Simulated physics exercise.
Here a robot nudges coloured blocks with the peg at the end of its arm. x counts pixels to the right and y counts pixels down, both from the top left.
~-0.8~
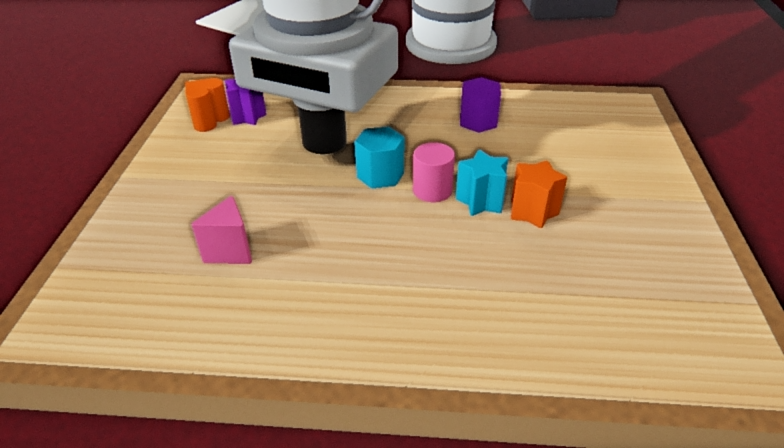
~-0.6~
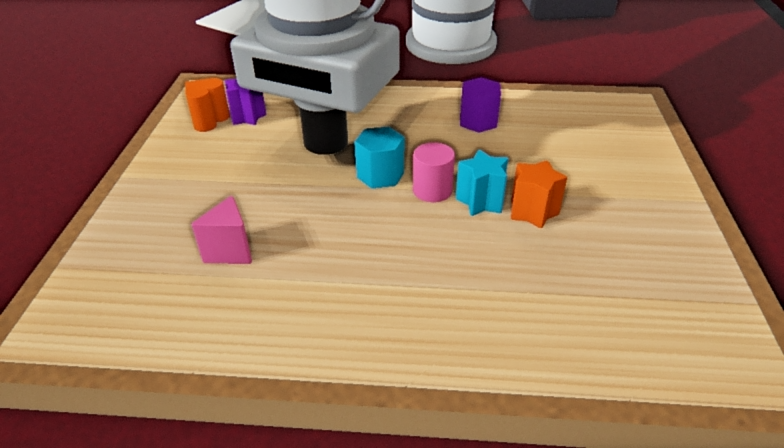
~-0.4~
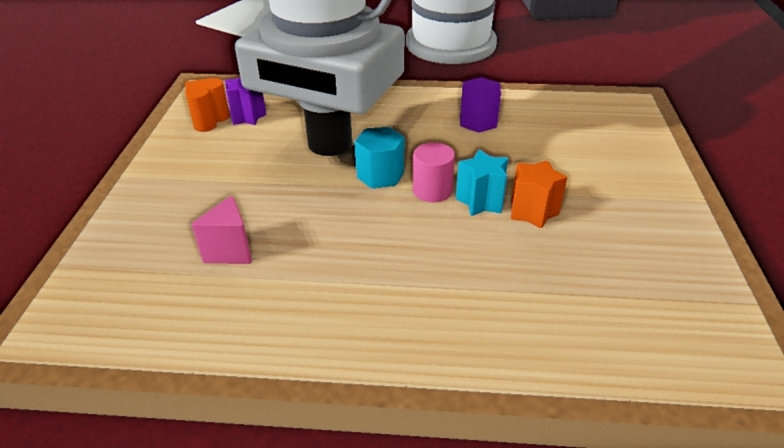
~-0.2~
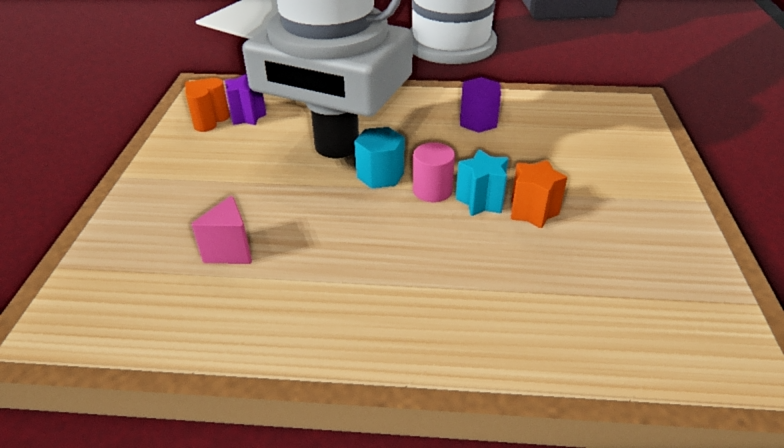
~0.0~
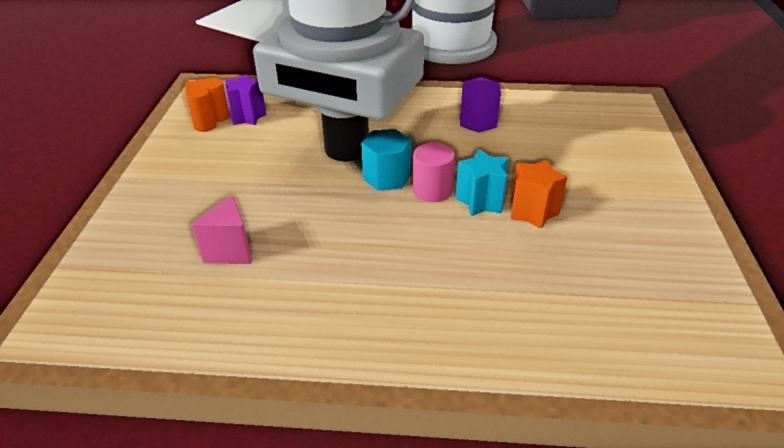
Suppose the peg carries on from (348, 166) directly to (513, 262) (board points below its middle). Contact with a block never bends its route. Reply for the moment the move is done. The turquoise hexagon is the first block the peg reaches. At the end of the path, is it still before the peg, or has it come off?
It sits in front of the peg.
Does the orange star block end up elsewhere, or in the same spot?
In the end it has been moved.
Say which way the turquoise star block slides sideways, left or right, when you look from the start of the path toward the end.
Shifts left.
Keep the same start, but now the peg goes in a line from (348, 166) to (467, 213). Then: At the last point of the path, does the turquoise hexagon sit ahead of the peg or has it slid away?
It is still ahead of the peg.
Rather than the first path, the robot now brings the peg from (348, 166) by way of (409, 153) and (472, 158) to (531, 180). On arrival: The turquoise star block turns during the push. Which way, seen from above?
It rotates counterclockwise.
What follows on the original path. One third of the way, peg at (396, 178); turquoise hexagon at (442, 168); pink circular block at (487, 177); turquoise star block at (532, 180), turned 30° anticlockwise; orange star block at (574, 176), turned 35° anticlockwise.
Two thirds of the way, peg at (451, 210); turquoise hexagon at (501, 205); pink circular block at (551, 214); turquoise star block at (579, 197), turned 85° anticlockwise; orange star block at (592, 173), turned 85° anticlockwise.
At the end, peg at (516, 244); turquoise hexagon at (575, 237); pink circular block at (630, 238); turquoise star block at (592, 201), turned 120° anticlockwise; orange star block at (592, 173), turned 85° anticlockwise.
